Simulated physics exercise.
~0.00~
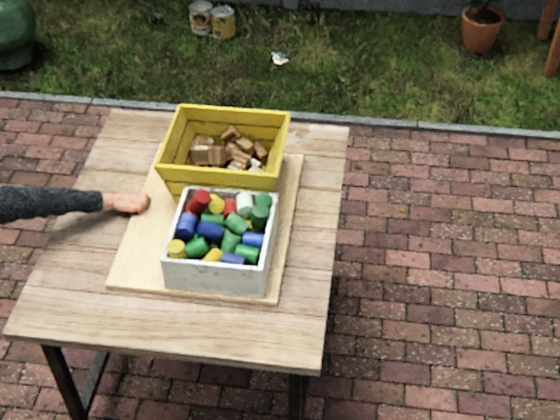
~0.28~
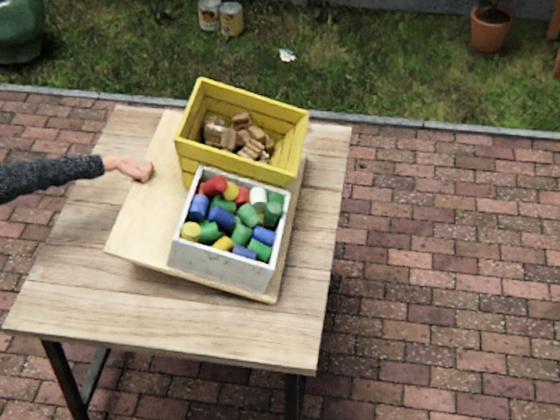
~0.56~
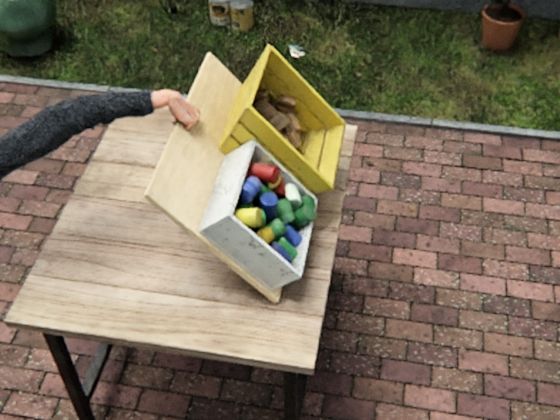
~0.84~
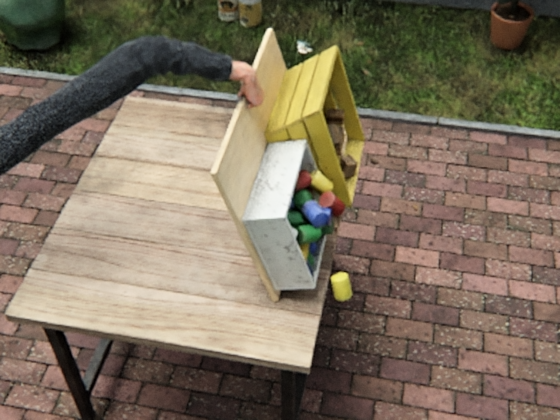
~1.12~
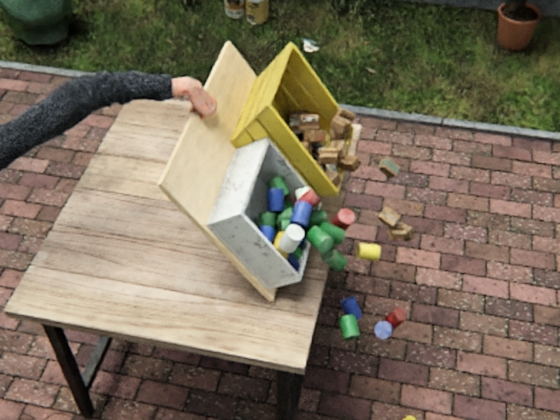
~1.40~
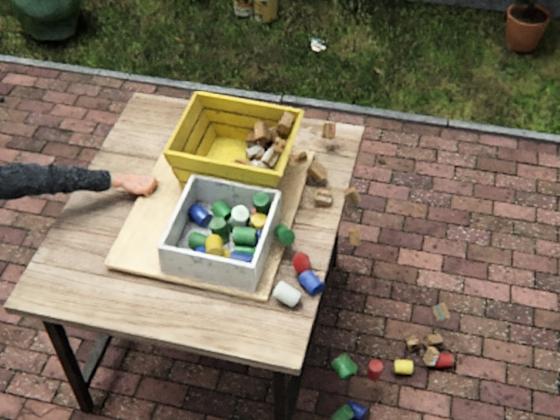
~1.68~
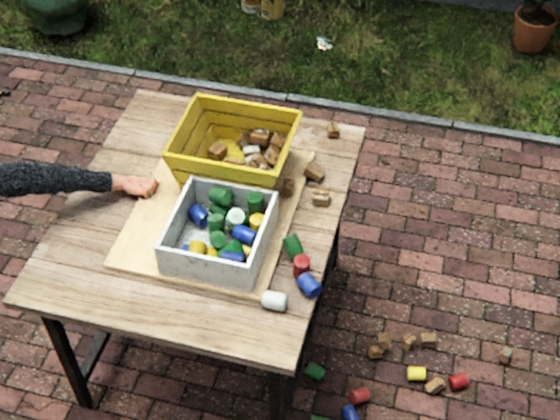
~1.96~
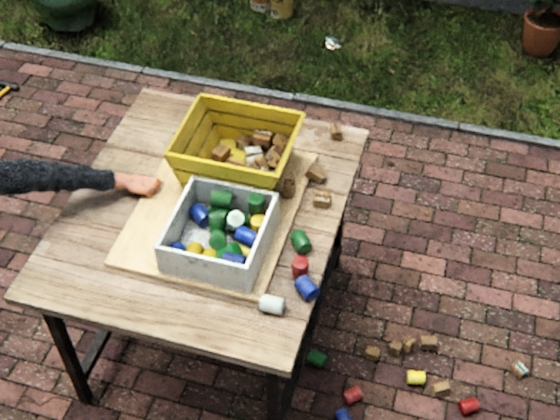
A hand lifted the left side of a board on a patio table, tipping its yellow box of small brown blocks and white box of colourful cylinders steeply rightward, then lowered it flat, leaving some pieces scattered on table and bricks but many still inside.
